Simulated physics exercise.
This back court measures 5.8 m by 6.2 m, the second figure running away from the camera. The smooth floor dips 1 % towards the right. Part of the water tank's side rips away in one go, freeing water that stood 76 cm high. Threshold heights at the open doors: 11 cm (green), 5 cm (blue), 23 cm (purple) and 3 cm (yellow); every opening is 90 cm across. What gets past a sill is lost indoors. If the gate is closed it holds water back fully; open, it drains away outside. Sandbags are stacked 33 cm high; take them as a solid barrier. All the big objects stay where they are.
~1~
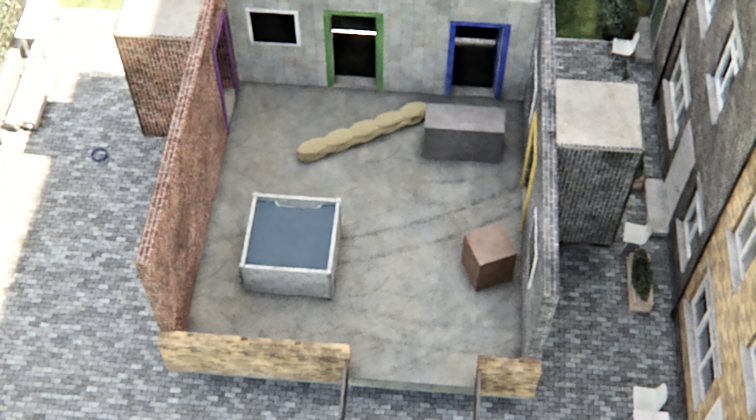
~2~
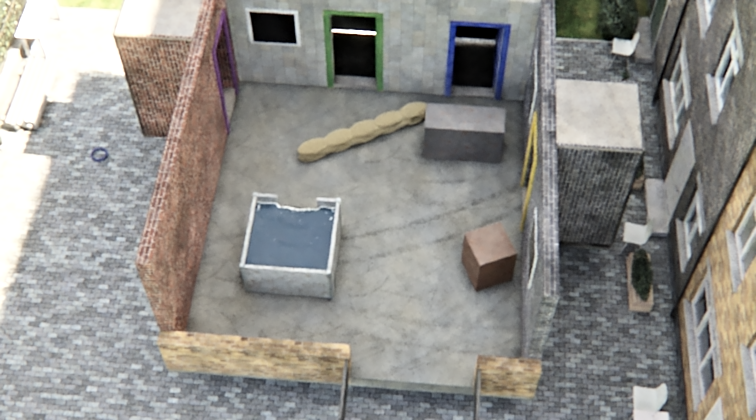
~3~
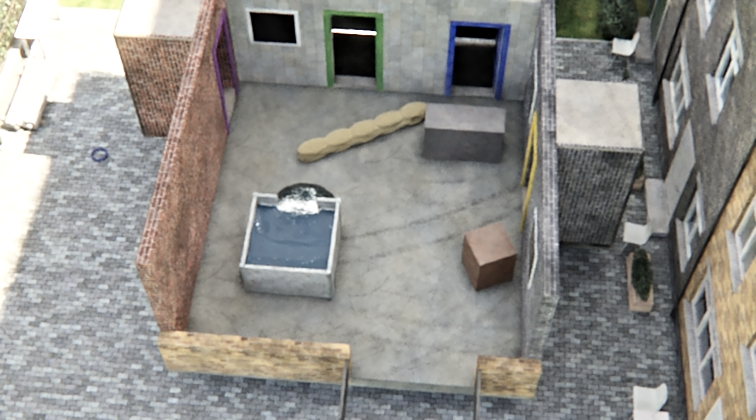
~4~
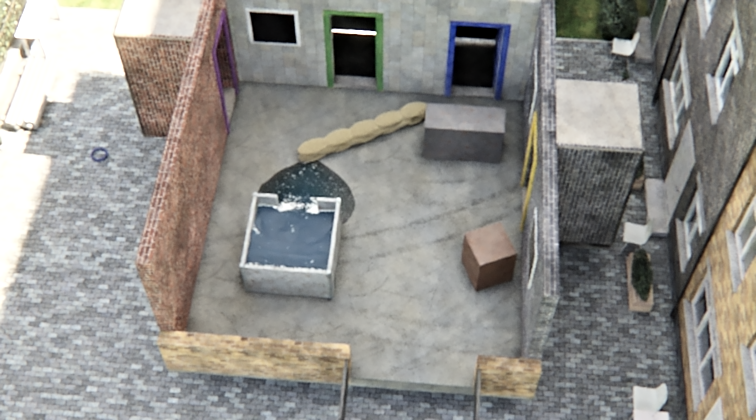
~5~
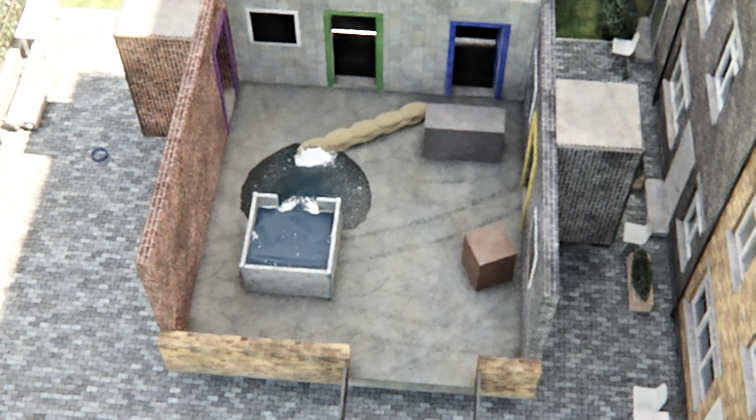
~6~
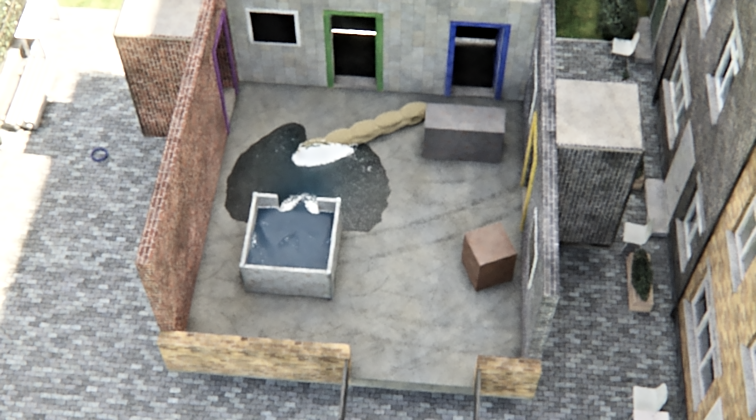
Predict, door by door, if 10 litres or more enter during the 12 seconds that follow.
The water let in: At the green door it does not reach the limit; at the blue door it goes over the limit; at the purple door it stays under the limit; at the yellow door it passes the limit.
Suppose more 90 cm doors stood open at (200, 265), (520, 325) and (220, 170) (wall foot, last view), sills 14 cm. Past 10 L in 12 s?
In that order: Below, not over, below.
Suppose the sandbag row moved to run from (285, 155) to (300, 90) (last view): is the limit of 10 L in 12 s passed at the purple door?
Against that limit: Purple below.
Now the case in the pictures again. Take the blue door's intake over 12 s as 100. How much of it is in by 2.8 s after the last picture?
About 20 per cent.
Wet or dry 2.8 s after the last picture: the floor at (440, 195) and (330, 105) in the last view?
In that order: Wet, wet.
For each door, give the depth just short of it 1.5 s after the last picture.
In cm: Green 1, blue 2, purple 18, yellow 0.
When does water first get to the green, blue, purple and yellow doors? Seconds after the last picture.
Arrival: Green 1.6 s, blue 1.0 s, purple 0.4 s, yellow 2.0 s.
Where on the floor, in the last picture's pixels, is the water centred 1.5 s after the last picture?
Around (316, 192).
Then, 0.7 s after the last picture water covers 25 % of the floor and is deepest (36 cm) near (306, 165); green door not reached, blue door not reached, purple door 11 cm at the sill, 0 L in, yellow door not reached.
Then, 1.5 s after the last picture water covers 35 % of the floor and is deepest (34 cm) near (248, 84); green door not reached, blue door 2 cm at the sill, 0 L in, purple door 18 cm at the sill, 0 L in, yellow door not reached.
Then, 2.8 s after the last picture water covers 50 % of the floor and is deepest (22 cm) near (418, 152); green door 6 cm at the sill, 0 L in, blue door 4 cm at the sill, 11 L in, purple door 15 cm at the sill, 0 L in, yellow door 9 cm at the sill, 17 L in.
Then, 6.3 s after the last picture water covers 65 % of the floor and is deepest (14 cm) near (519, 123); green door 4 cm at the sill, 0 L in, blue door 8 cm at the sill, 26 L in, purple door 6 cm at the sill, 1 L in, yellow door 8 cm at the sill, 102 L in.
Then, 11.3 s after the last picture water covers 95 % of the floor and is deepest (10 cm) near (520, 110); green door 4 cm at the sill, 0 L in, blue door 6 cm at the sill, 54 L in, purple door 3 cm at the sill, 1 L in, yellow door 7 cm at the sill, 177 L in.
